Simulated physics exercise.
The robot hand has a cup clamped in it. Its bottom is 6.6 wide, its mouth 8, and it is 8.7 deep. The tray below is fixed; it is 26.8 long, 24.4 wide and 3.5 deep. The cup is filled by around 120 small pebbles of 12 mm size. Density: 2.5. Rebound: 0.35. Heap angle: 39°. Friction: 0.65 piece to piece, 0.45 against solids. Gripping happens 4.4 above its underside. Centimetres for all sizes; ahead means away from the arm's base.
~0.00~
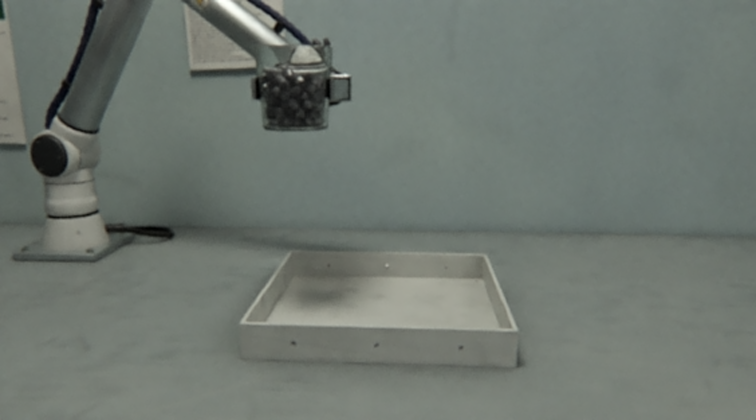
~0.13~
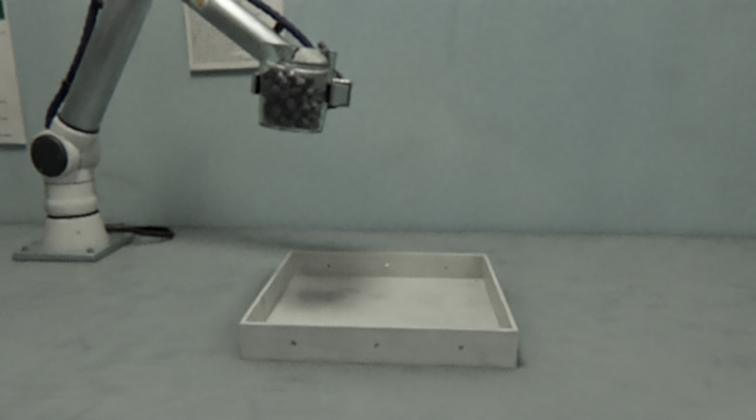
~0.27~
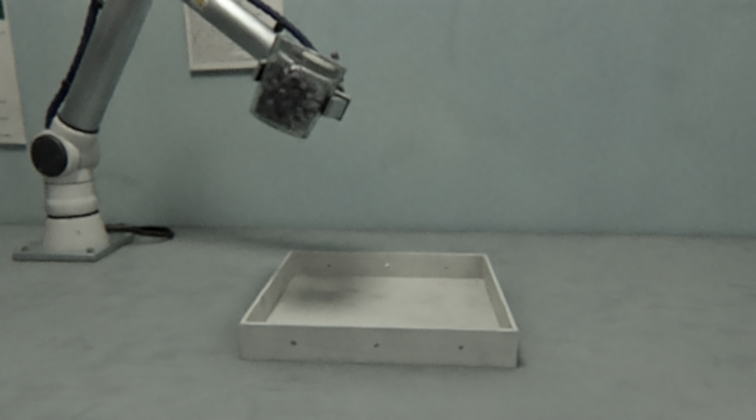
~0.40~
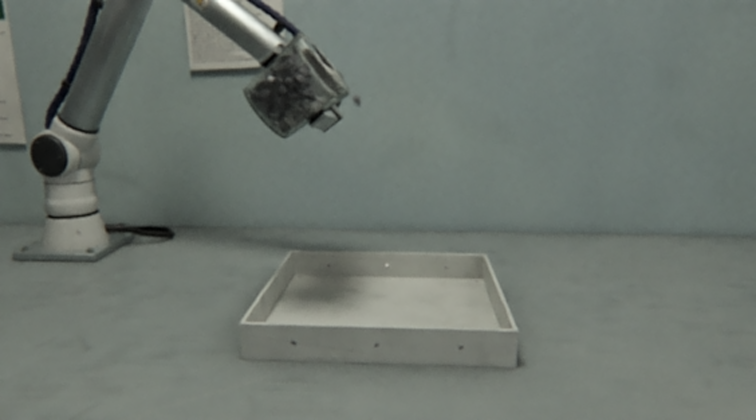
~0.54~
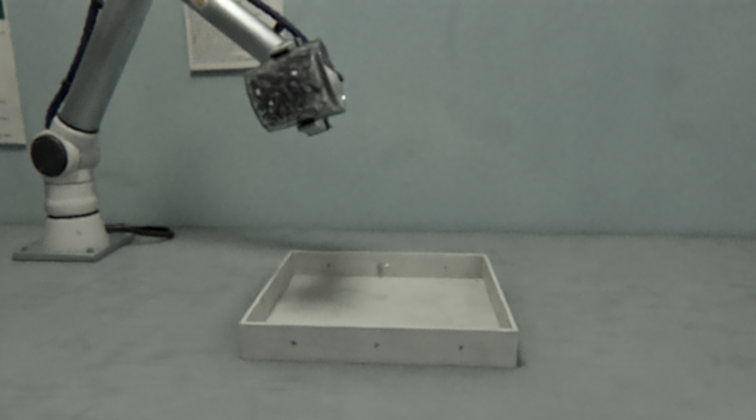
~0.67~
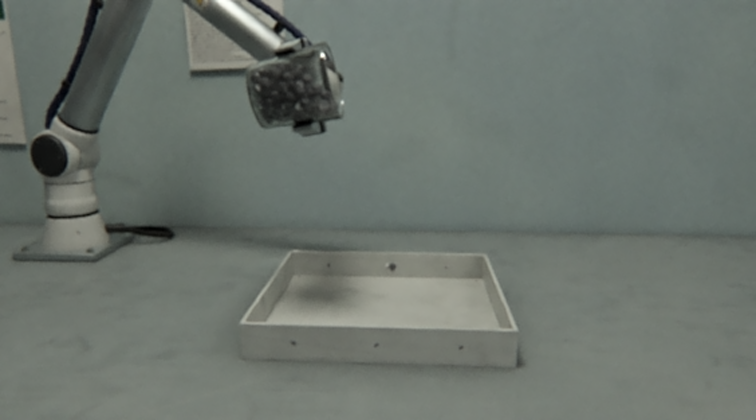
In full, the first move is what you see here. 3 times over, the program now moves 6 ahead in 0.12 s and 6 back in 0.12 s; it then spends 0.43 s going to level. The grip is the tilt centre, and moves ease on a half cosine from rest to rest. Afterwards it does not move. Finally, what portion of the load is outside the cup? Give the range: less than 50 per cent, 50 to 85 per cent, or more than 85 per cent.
The share is more than 85 per cent.
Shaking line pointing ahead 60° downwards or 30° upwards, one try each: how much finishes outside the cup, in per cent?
Result: Approx. 20 % and 100 %, one try each.
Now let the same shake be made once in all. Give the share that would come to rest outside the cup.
My guess is near 70 per cent.
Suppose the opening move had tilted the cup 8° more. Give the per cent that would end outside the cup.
Some 100 %.
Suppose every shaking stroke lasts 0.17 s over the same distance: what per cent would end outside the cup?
55 %.
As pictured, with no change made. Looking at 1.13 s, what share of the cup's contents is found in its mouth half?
100 %.
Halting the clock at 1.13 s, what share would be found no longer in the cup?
By then near 75 % is out.
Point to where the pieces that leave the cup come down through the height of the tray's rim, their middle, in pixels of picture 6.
About at (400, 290).
By 1.13 s, tilted 78° forward, highest piece 26 above the table; 74 in the tray, 28 in the cup, 18 in flight or on a rim.
By 1.59 s, tilted 43° forward, highest piece 27 above the table; 110 in the tray, 6 in the cup, 4 on the table or floor.
By 2.02 s, level, highest piece 24 above the table; 110 in the tray, 6 in the cup, 4 on the table or floor.
By 3.07 s, level, highest piece 24 above the table; 110 in the tray, 6 in the cup, 4 on the table or floor.
Final count, 110 in the tray, 6 in the cup, 4 on the table or floor. That is 95 % outside the cup.
